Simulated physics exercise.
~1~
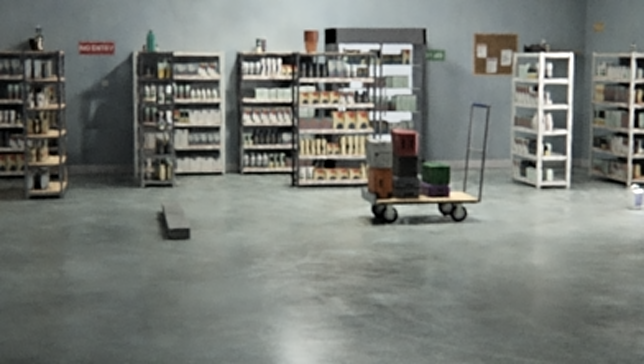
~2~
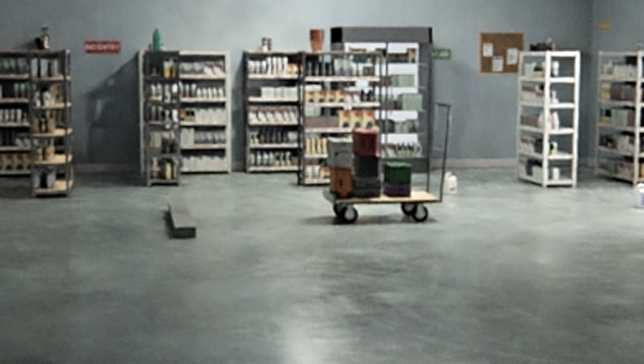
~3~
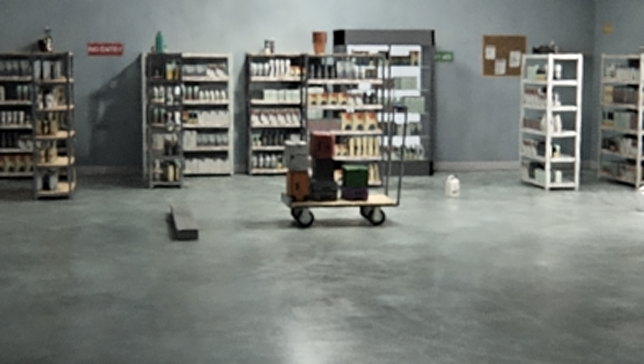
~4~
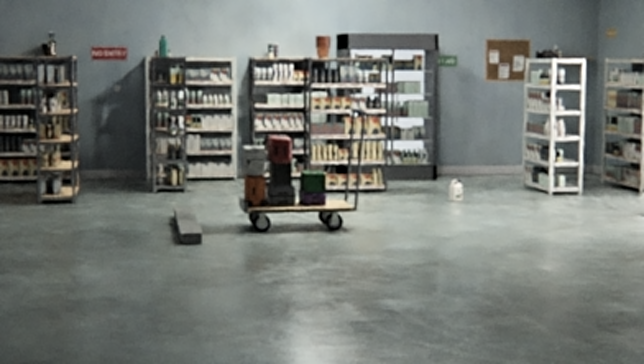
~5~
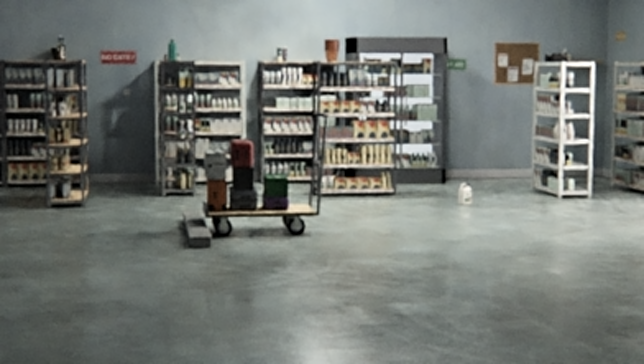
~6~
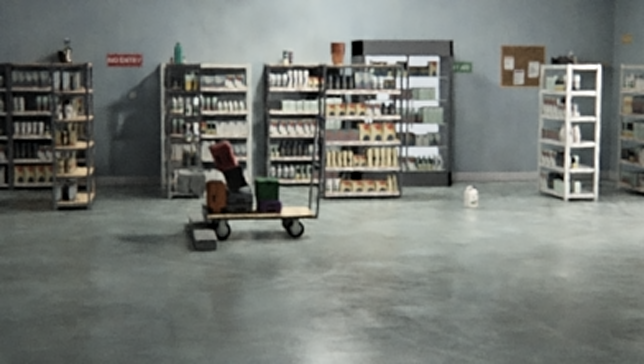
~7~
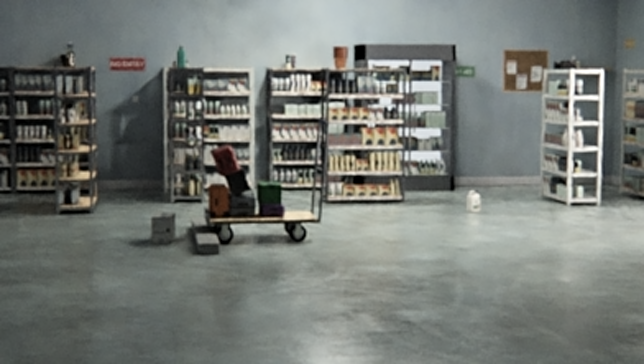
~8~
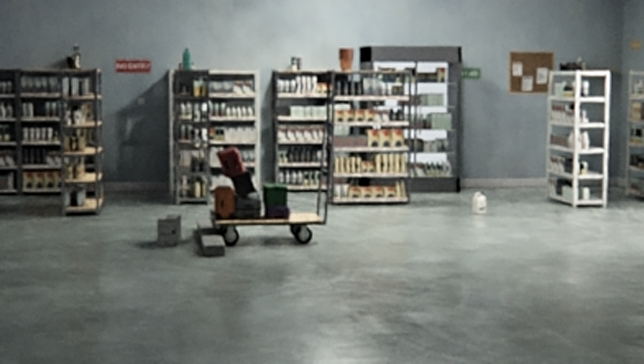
Storeroom with stocked shelves, loaded trolley rolling left into a low kerb and stopping, one box tumbling off, the rest shifting aboard.
